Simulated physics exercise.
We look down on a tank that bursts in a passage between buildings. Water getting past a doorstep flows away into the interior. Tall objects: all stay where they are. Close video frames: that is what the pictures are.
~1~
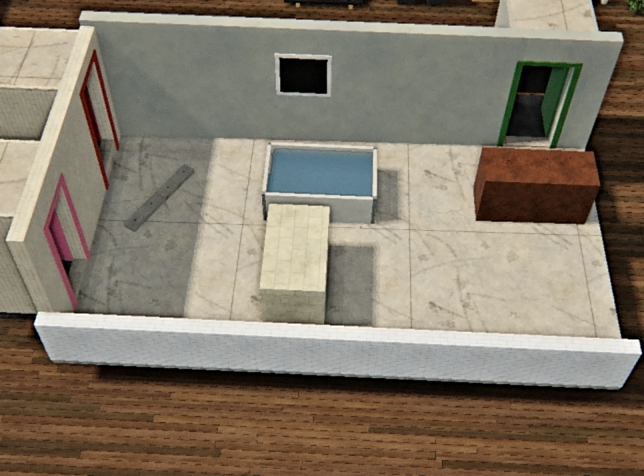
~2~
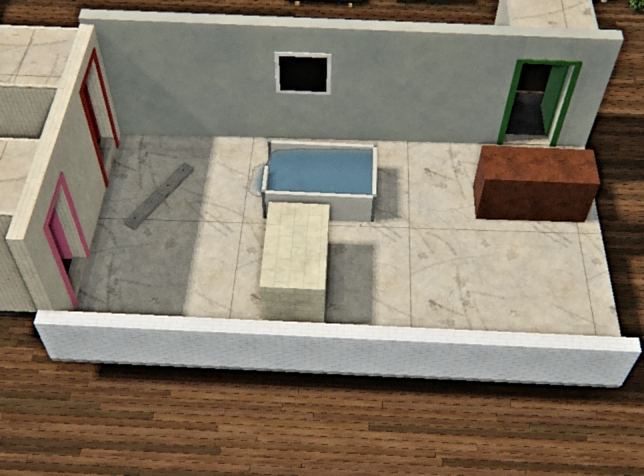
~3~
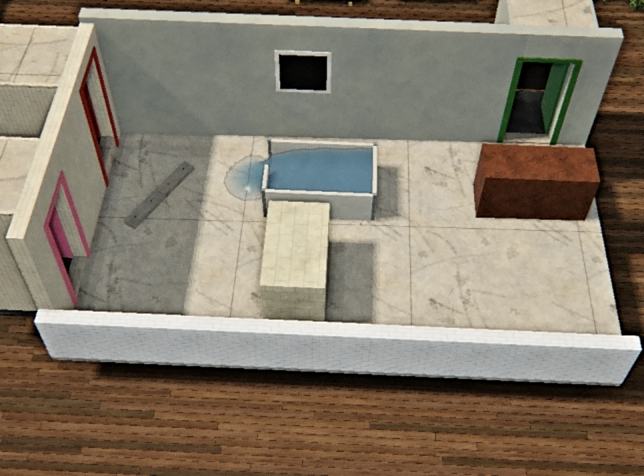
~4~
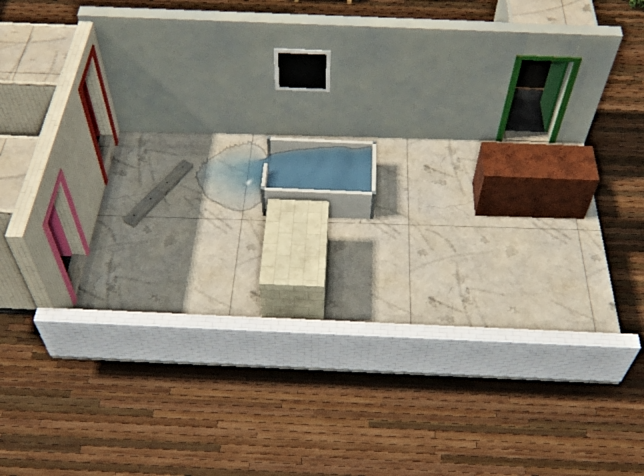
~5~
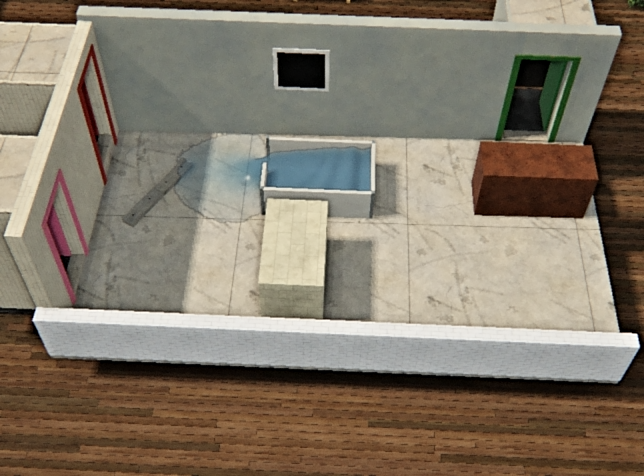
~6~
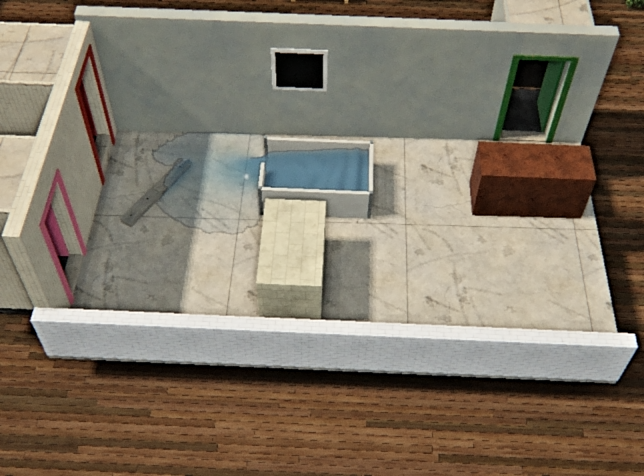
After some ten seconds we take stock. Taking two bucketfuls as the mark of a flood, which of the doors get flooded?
The green door stays below the mark, the red door stays below the mark, the pink door gets flooded.
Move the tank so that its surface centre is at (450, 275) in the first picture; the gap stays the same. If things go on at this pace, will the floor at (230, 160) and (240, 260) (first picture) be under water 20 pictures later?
I'd say watered for the first and spared for the second.
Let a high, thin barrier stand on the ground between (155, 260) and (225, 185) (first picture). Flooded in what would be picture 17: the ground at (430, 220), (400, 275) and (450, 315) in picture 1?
Taking them in order, I'd say parched, parched and parched.
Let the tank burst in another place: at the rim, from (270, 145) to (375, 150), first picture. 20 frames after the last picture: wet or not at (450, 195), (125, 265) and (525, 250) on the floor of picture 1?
Respectively: Drenched, drenched and parched.
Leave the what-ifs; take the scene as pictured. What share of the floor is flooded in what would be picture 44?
About 40 per cent.
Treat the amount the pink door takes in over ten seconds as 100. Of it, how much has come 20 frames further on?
Working it through, I arrive at 15 %.
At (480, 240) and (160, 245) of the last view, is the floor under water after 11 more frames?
Taking them as listed, I'd call them not wet and soaked.
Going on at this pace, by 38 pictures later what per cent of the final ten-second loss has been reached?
My estimate is roughly 40 percent.
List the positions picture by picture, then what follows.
The tank at (321, 173) is whole and still, in the first picture.
The front is at (257, 193), out from the gap at (270, 171), in the second picture.
Water pours out at (271, 171) and has run to (230, 184), in the third picture.
Water pours out at (270, 170) and has run to (206, 167), in the fourth picture.
Water pours out at (269, 169) and has run to (176, 185), in the fifth picture.
Water pours out at (267, 169) and has run to (158, 154), in the sixth picture.
A moment on, water covers 20 % of the floor; the green door not reached, the red door not reached, the pink door not reached.
Next, water covers 25 % of the floor; the green door not reached, the red door wet at the sill, nothing in, the pink door wet at the sill, nothing in.
Then, water covers 25 % of the floor; the green door not reached, the red door wet at the sill, nothing in, the pink door under two buckets in.
Later, water covers 40 % of the floor; the green door not reached, the red door wet at the sill, nothing in, the pink door over two buckets in.
In the end, water covers 50 % of the floor; the green door not reached, the red door wet at the sill, nothing in, the pink door far over two buckets in.
